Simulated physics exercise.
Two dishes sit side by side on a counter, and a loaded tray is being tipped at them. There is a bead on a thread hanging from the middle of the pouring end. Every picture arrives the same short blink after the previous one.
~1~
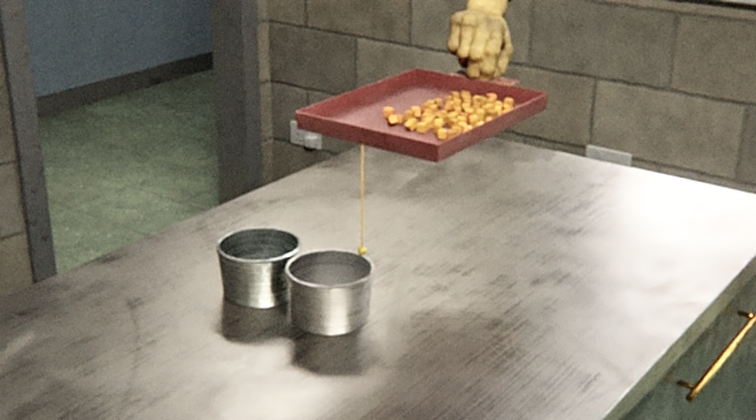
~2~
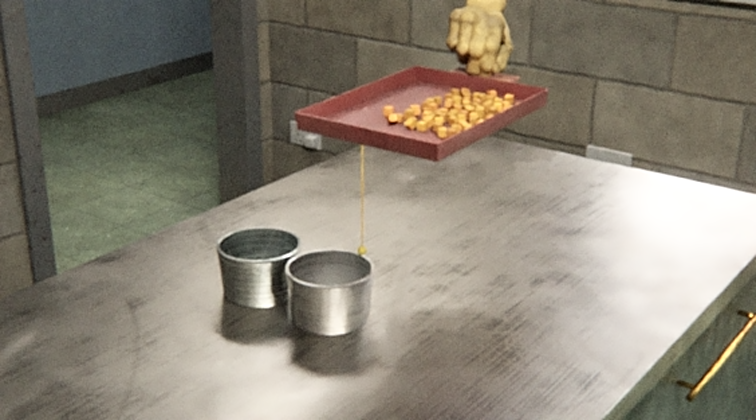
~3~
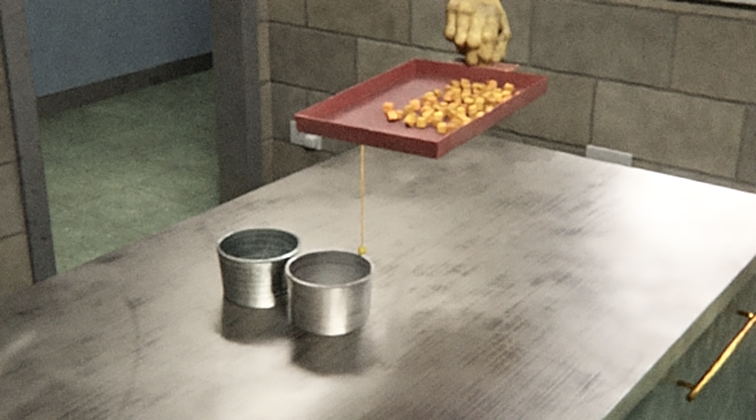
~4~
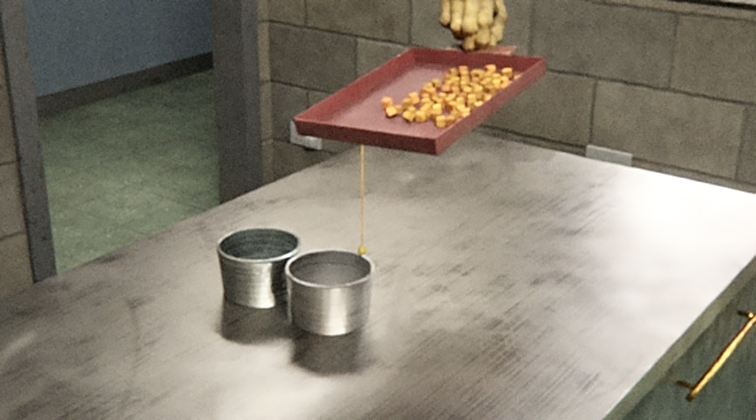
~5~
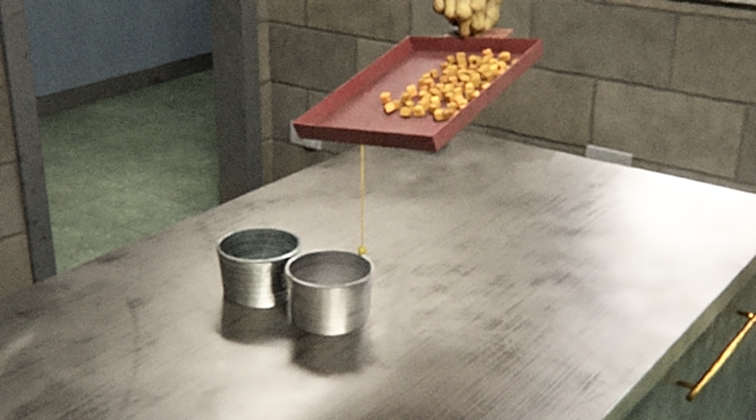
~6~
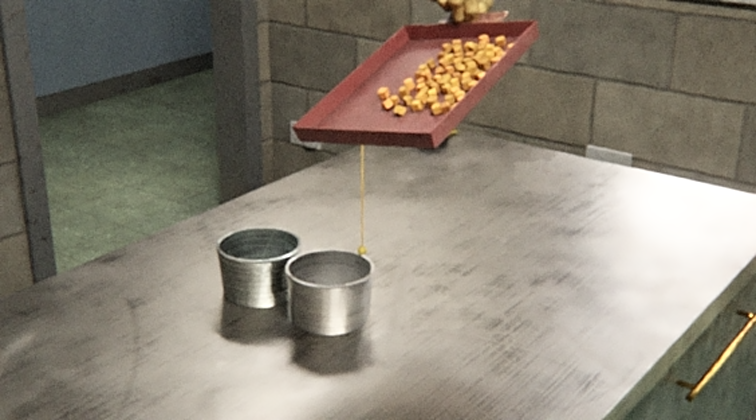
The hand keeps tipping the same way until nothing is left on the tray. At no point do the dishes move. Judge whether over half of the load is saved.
Most is saved.
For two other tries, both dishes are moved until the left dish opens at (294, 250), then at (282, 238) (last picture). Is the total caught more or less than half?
Result, first setup: A majority share; second setup: A majority share.
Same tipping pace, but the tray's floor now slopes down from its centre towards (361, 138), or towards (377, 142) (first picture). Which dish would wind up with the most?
The right-side dish, then the right-side dish.
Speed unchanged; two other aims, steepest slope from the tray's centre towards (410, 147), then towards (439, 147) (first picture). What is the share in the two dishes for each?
Case one near 0 %; case two near 0 %.
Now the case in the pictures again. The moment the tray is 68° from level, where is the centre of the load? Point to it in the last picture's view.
Centre estimate: (335, 123).
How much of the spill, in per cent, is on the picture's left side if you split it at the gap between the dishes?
That's about 30 per cent of the spill.
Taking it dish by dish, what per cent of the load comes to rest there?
Per cent held at the end: Left dish 30, right dish 40.
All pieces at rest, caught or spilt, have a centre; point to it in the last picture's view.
Roughly at pixel (303, 301).
Soon, tray tipped steeply; nearly all on the tray; a small part in the air.
A while on, tray tipped past a quarter turn; most on the tray; a stray few in the right dish; a small part in the left dish; a stray few outside both; a small part in the air.
Towards the end, tray tipped past a quarter turn; about a third in the right dish; about a quarter in the left dish; about a third outside both.
Finally, tray tipped past a quarter turn; about a third in the right dish; about a quarter in the left dish; about a third outside both.
